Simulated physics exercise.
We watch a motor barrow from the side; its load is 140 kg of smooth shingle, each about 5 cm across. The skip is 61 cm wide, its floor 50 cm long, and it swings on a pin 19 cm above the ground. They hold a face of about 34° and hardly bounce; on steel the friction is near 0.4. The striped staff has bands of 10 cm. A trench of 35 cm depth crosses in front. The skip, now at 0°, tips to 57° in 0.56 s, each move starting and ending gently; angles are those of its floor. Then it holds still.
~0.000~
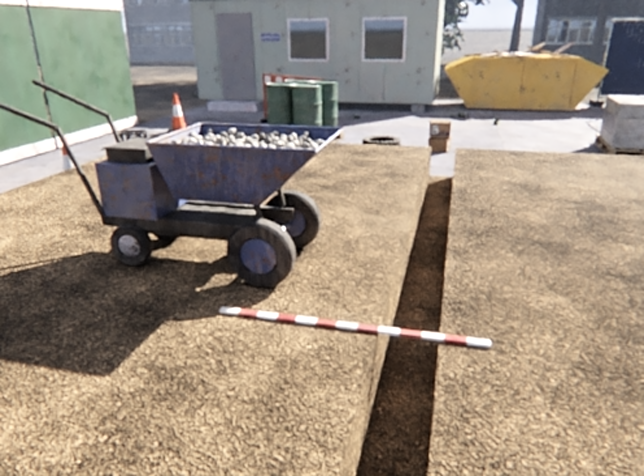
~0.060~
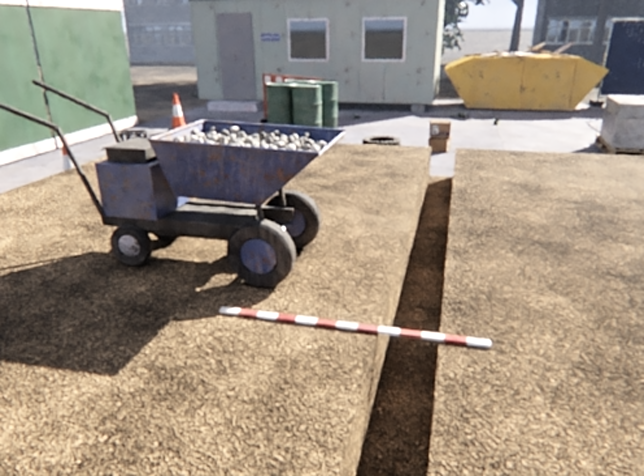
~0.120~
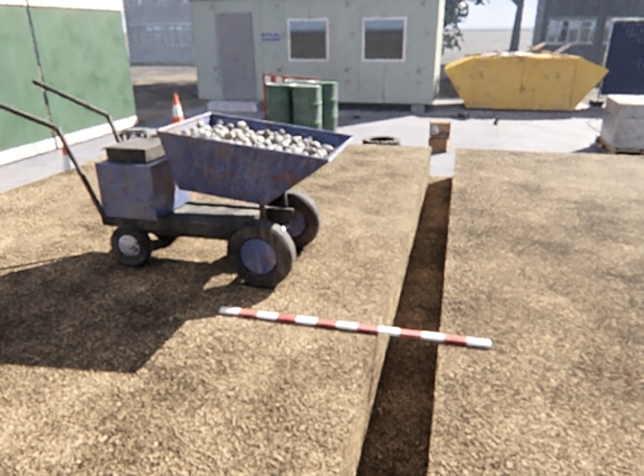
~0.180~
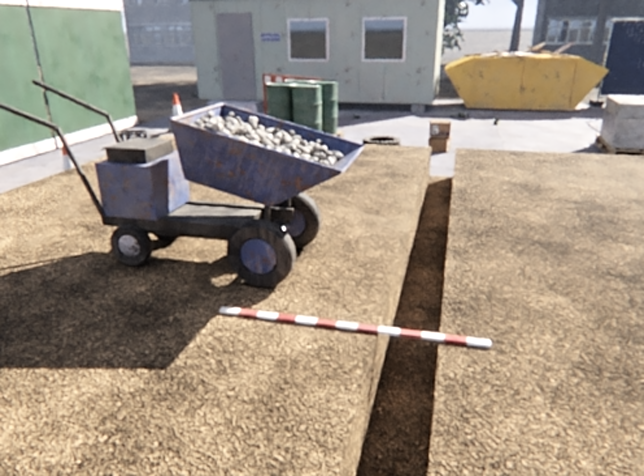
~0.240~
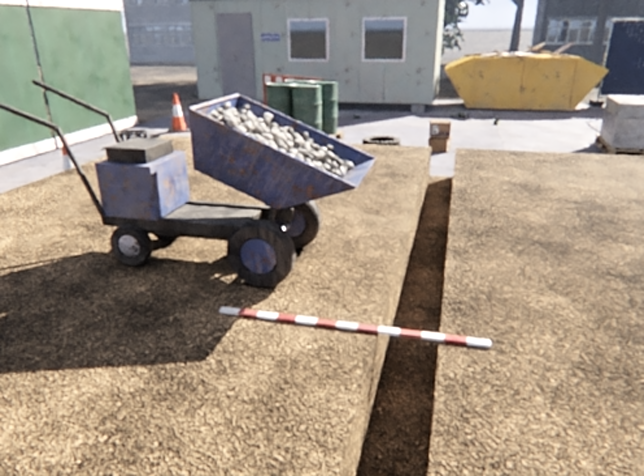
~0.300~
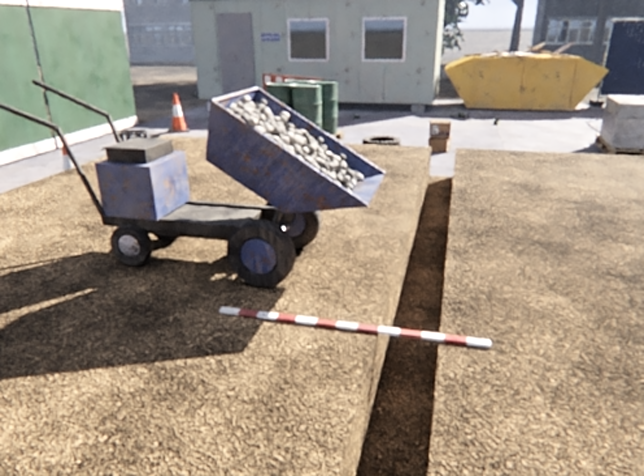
In the video, a small blue motor barrow loaded with pale rounded stones stands on gravelly ground beside a narrow trench and a red-and-white striped staff, and its skip gradually tilts steeply, the rear rising and the front pointing right.
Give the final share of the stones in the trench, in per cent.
Close to 65 in a hundred.
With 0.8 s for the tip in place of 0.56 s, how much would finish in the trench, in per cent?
In that case some 75 per cent.
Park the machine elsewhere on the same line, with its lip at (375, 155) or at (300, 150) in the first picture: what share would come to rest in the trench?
About 15 and 80 per cent.
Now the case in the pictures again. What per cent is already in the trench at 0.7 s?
Some 15 per cent.
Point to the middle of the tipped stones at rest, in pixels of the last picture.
Their middle is at about (431, 310).
After 0.4 s the floor is at 48°; 100 % in the skip; the foremost stones are at (370, 213).
After 0.7 s the floor is at 57°; 85 % in the skip, 1 % short of the trench, 14 % in the trench; the foremost stones are at (439, 276).
After 1.0 s the floor is at 57°; 33 % in the skip, 33 % in the trench, 34 % past the trench; the foremost stones are at (582, 298).
After 3.0 s the floor is at 57°; 0 % in the skip, 65 % in the trench, 35 % past the trench; the foremost stones are past the picture's edge.
